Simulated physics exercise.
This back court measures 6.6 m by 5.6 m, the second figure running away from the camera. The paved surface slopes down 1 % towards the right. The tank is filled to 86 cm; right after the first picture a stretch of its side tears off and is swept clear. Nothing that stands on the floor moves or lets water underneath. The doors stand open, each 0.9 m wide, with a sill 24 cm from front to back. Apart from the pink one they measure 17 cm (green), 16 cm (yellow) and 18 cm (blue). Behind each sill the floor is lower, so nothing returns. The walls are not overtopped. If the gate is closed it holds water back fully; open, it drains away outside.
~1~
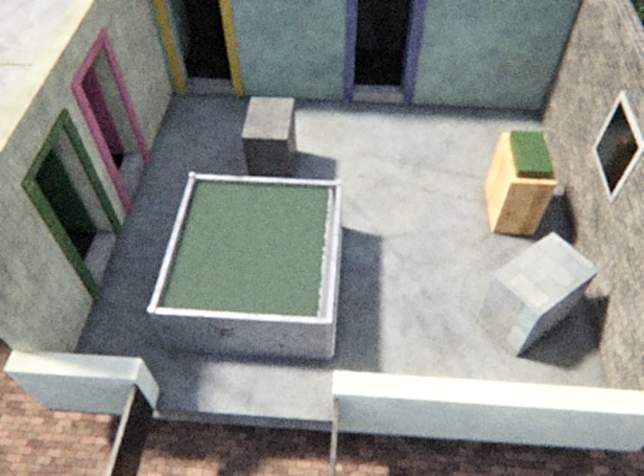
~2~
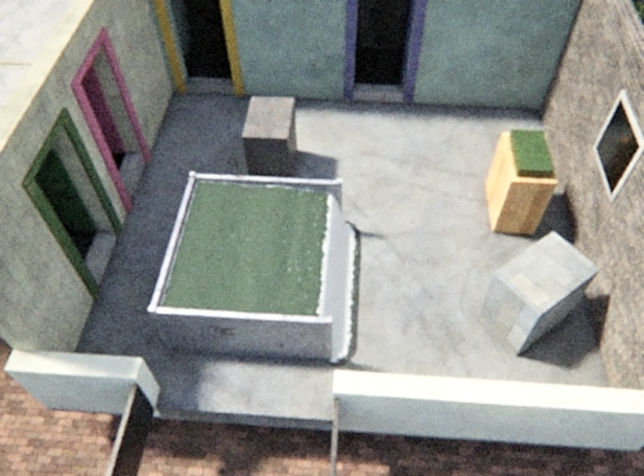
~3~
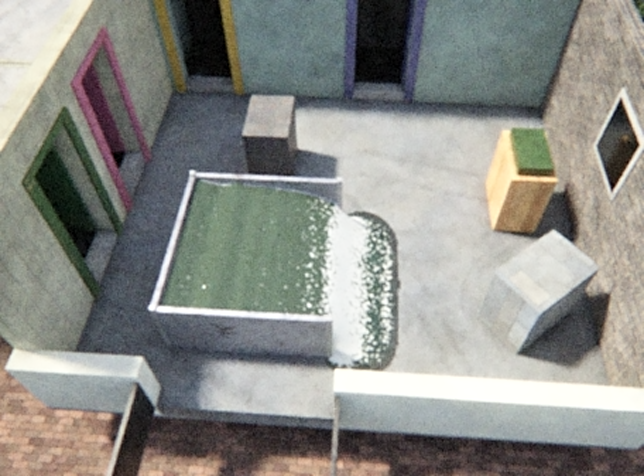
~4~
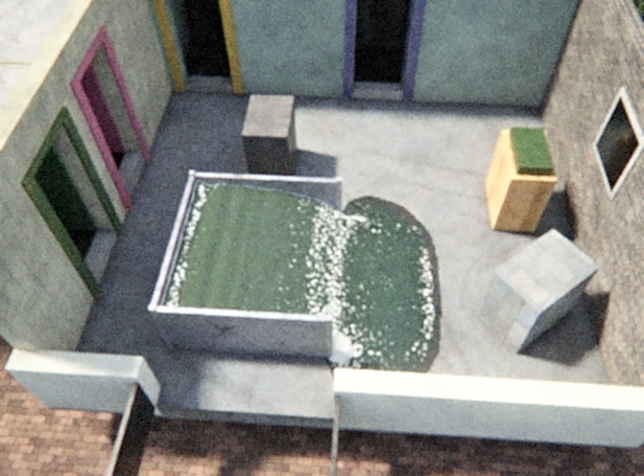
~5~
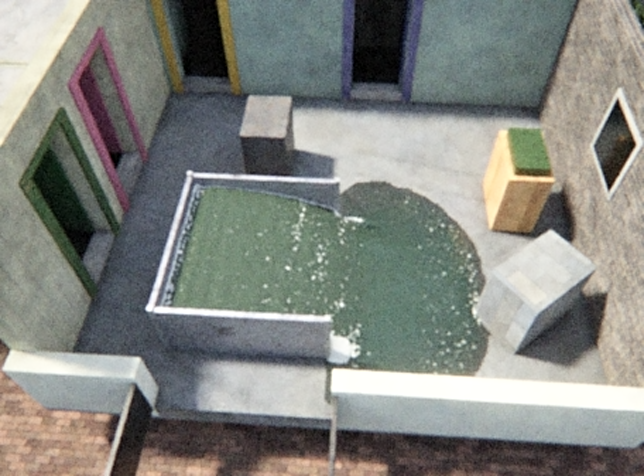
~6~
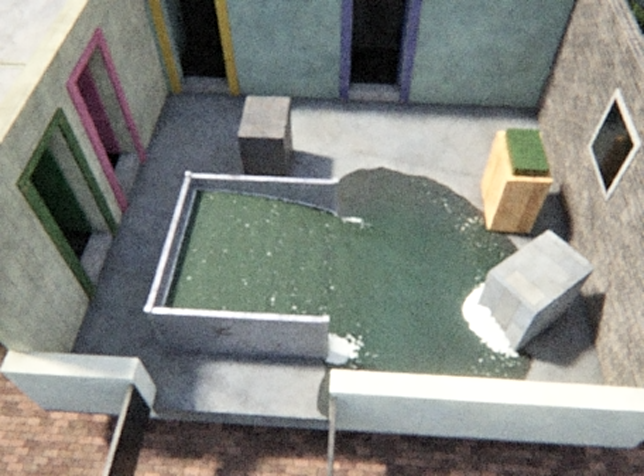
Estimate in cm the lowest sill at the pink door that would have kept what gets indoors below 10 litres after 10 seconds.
At least 5.5 cm or so.
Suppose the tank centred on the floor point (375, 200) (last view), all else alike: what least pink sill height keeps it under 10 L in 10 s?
About 6.5 cm.
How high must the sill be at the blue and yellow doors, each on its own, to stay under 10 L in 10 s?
Roughly 14.5 cm at blue and 14.5 cm at yellow.
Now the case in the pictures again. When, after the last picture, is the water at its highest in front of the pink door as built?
Around 6.5 s.
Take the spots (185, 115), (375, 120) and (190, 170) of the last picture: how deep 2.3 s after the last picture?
About 0, 1 and 0 cm.
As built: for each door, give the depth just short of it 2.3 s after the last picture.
Depths in cm: Green 0, pink 0, yellow 0, blue 4.
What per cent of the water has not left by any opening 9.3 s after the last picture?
Some 94 per cent remains.
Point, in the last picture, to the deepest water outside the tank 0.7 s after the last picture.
Around (605, 417).
Then, 0.7 s after the last picture water covers 40 % of the floor, deepest (66 cm) near (605, 417); it has not reached the pink door.
Then, 2.3 s after the last picture water covers 50 % of the floor, deepest (47 cm) near (556, 333); it has not reached the pink door.
Then, 9.3 s after the last picture water covers 100 % of the floor, deepest (16 cm) near (138, 372); 7 cm at the pink door, 0 litres in over its 25 cm sill.
At the pink door as built, the water peaked near 8 cm, 6.5 s after the last picture.
With a sill of 4.5 cm, 16 litres would have come in within the 10 s; with 6.5 cm, 4 litres. So under 10 litres takes about 5.5 cm.
